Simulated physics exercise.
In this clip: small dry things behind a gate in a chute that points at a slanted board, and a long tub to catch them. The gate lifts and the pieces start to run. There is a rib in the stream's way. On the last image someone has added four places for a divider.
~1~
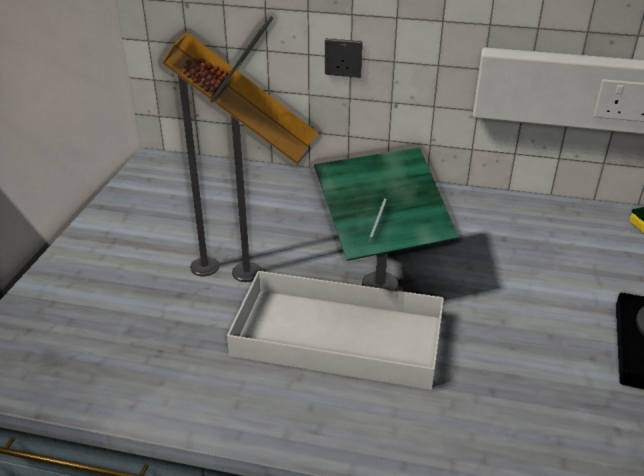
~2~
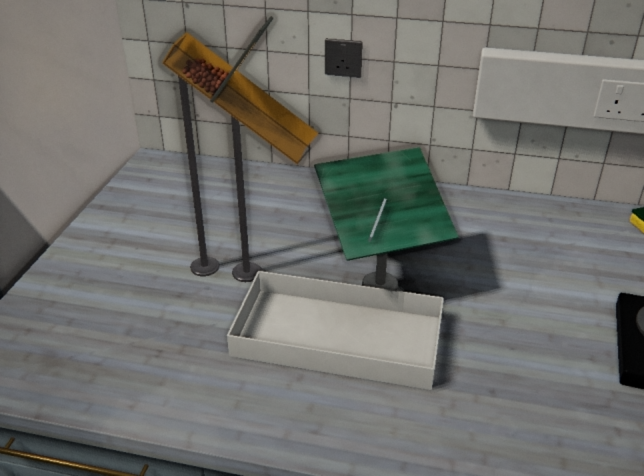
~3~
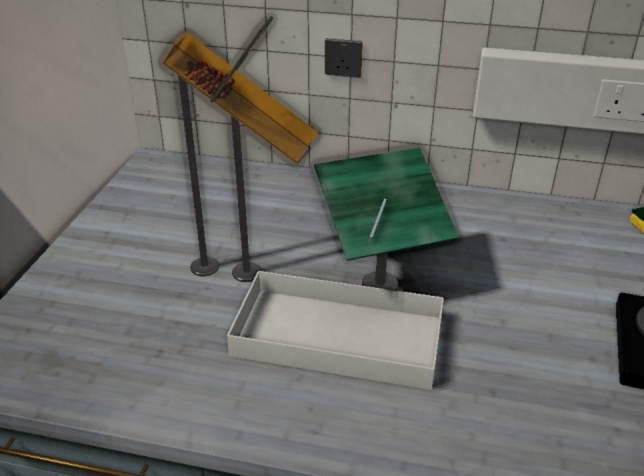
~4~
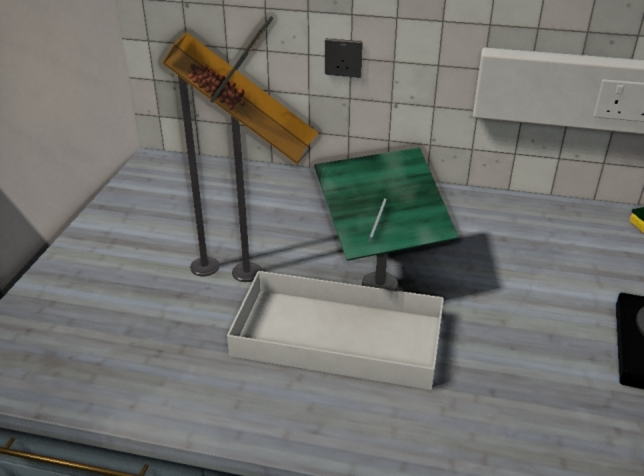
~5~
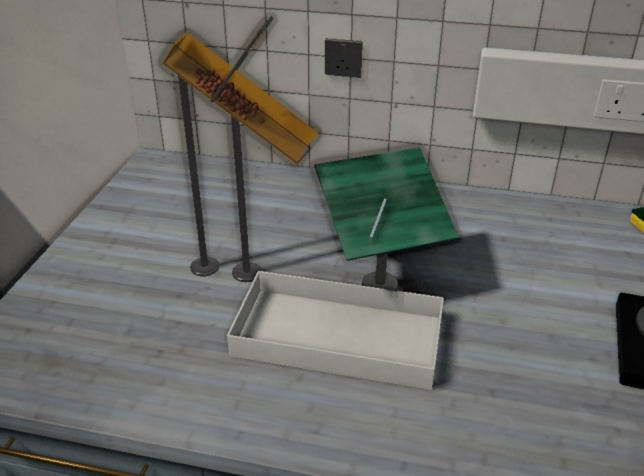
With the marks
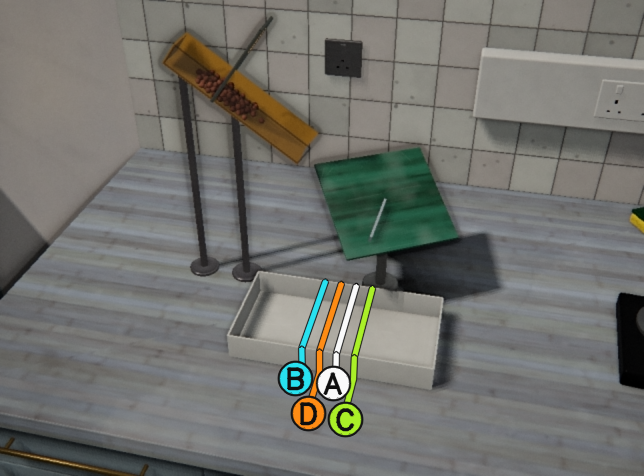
Small reddish-brown pellets slid down a slanted orange chute toward the right, spreading out as they went, while the tilted green board and the empty white tub below stayed still on the counter.
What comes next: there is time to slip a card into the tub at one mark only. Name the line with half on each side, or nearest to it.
Take C.
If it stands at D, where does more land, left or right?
More lands on the right.
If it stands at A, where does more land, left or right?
Right.
On the marked copy, line A crosses the front rim at (336, 353); line B crosses the front rim at (302, 347); line C crosses the front rim at (354, 356); line D crosses the front rim at (319, 350).
With A, of what is caught, a stray few on the left of the divider, nearly all on the right.
With B, of what is caught, none on the left of the divider, all on the right.
With C, of what is caught, about a third on the left of the divider, about two thirds on the right.
With D, of what is caught, none on the left of the divider, all on the right.
